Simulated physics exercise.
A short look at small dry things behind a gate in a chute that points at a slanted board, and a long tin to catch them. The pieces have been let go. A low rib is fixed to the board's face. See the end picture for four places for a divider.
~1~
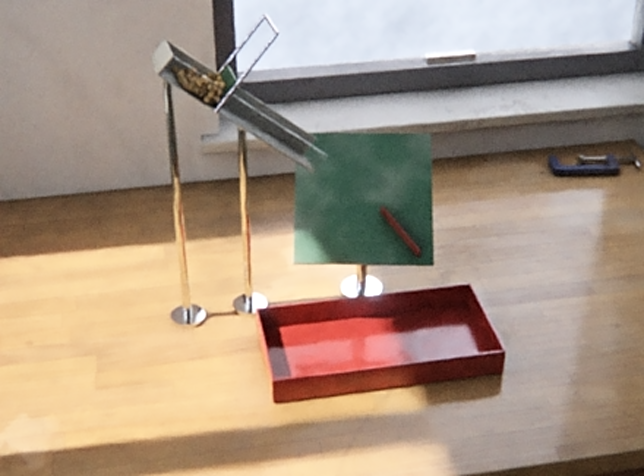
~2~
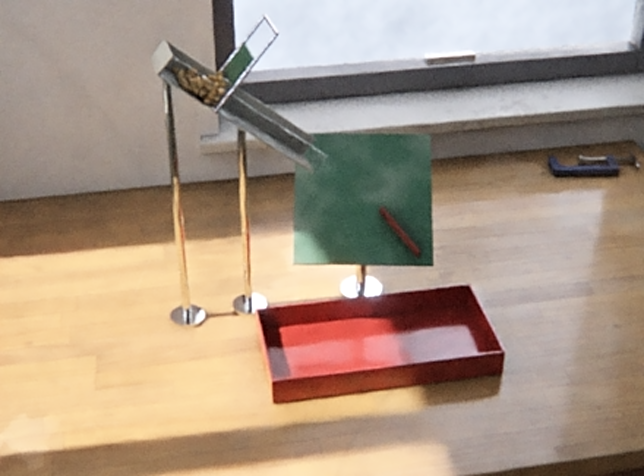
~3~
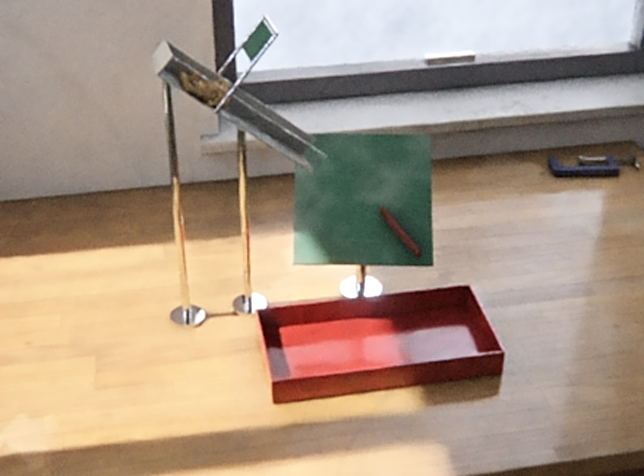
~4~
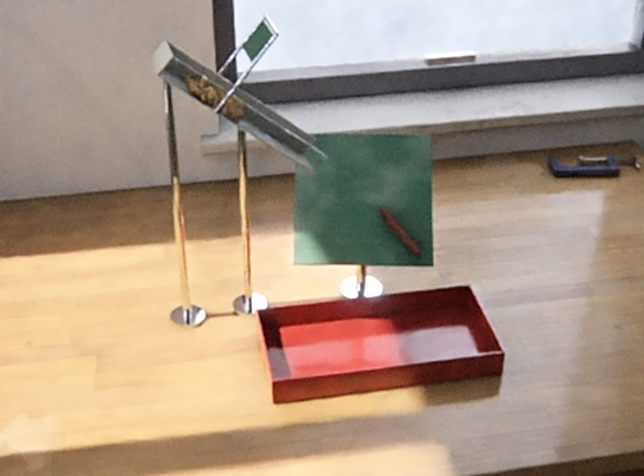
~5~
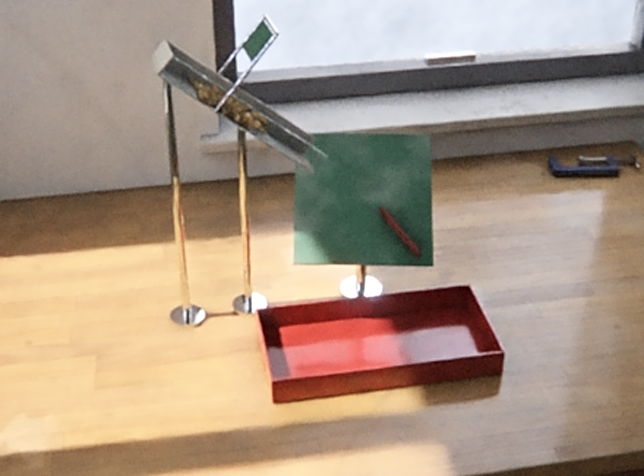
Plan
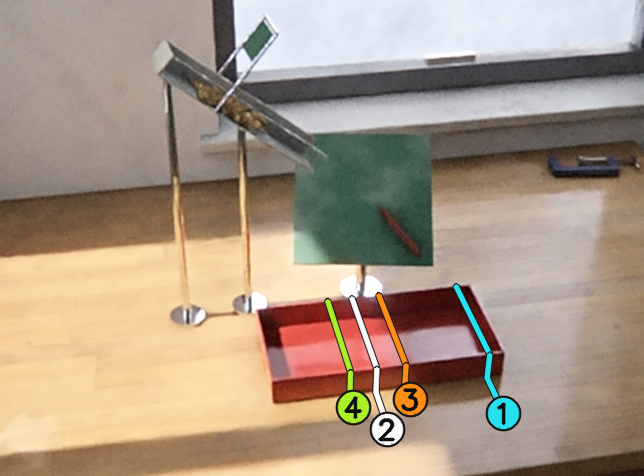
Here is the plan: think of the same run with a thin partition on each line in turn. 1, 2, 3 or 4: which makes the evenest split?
I would pick line 3.
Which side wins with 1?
The left side.
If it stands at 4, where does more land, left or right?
Right.
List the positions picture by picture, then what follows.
In the first frame, load behind the gate at (204, 85), dried chickpeas; lip of the chute at (308, 163), sloping fairly steeply.
In the second frame, middle of the board at (363, 197), tilted fairly steeply; middle of its low edge at (363, 265); of its high edge at (363, 133).
In the third frame, front corners of the tin at (272, 381) and (505, 351), empty; front of the load at (224, 96).
In the fourth frame, middle of the load at (216, 95); its front at (240, 111), about a quarter of the way to the lip; rib from (381, 207) to (420, 253).
In the fifth frame, middle of the load at (230, 102); its front at (263, 121), about half of the way to the lip.
On the marked copy, line 1 crosses the front rim at (489, 353); line 2 crosses the front rim at (376, 367); line 3 crosses the front rim at (405, 364); line 4 crosses the front rim at (350, 371).
For line 1, of what is caught, nearly all on the left of the divider, a stray few on the right.
For line 2, of what is caught, a small part on the left of the divider, most on the right.
For line 3, of what is caught, about a third on the left of the divider, about two thirds on the right.
For line 4, of what is caught, a stray few on the left of the divider, nearly all on the right.
